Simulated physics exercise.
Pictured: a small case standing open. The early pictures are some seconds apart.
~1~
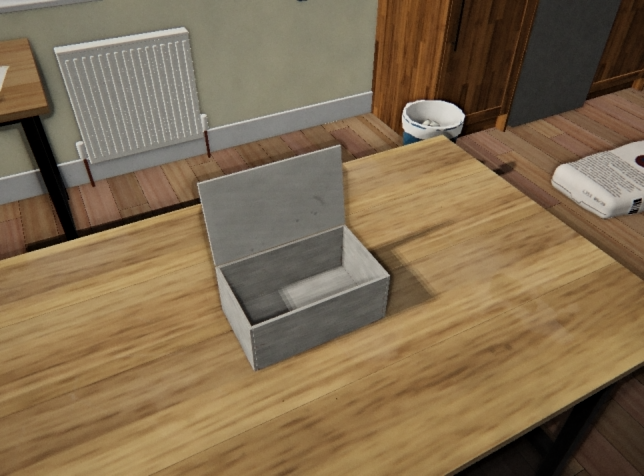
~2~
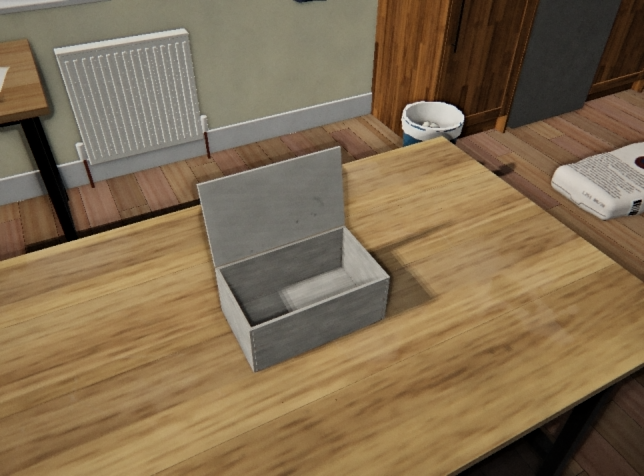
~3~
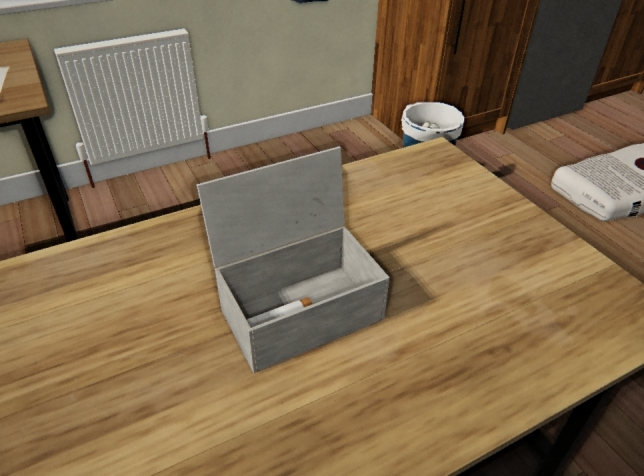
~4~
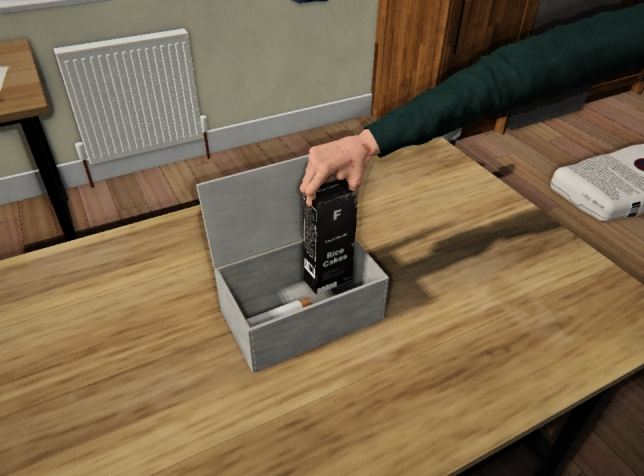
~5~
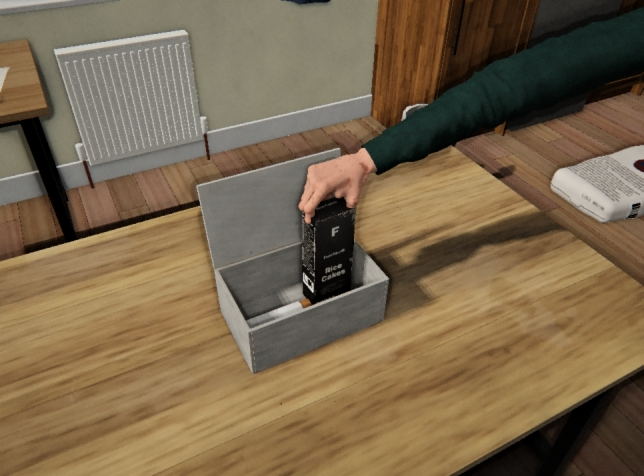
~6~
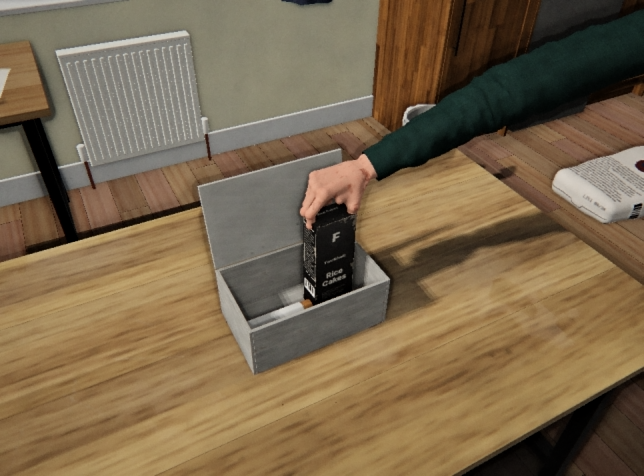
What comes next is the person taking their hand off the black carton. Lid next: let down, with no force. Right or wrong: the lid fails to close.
Right, it stays open.
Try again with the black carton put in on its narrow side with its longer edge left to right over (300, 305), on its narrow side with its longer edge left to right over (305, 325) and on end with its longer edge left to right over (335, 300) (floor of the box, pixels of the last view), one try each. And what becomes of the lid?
In order: Lid shuts, lid shuts, lid stays open.
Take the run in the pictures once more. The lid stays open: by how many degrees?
The lid sits around 25° above the rim.
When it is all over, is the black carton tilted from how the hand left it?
By the end it has leaned over.
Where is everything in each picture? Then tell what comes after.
The last thing is not in view yet, in the first picture.
The last thing is not in view yet, in the second picture.
The last thing is not in view yet, in the third picture.
Still above its spot; black carton (329, 238), in the fourth picture.
Still above its spot; black carton (328, 253), in the fifth picture.
Put in, still held; black carton (329, 259), in the sixth picture.
Then, 1.50 s past the last view, lid 68° above the rim.
Then, 2.10 s past the last view, lid 37° above the rim; black carton rocked 29° from its first pose near (345, 278).
Finally, lid 23° above the rim; down or leaning hard in the box, black carton; white shaker still in place. Final places as the last picture's camera would see them, black carton near (345, 279).
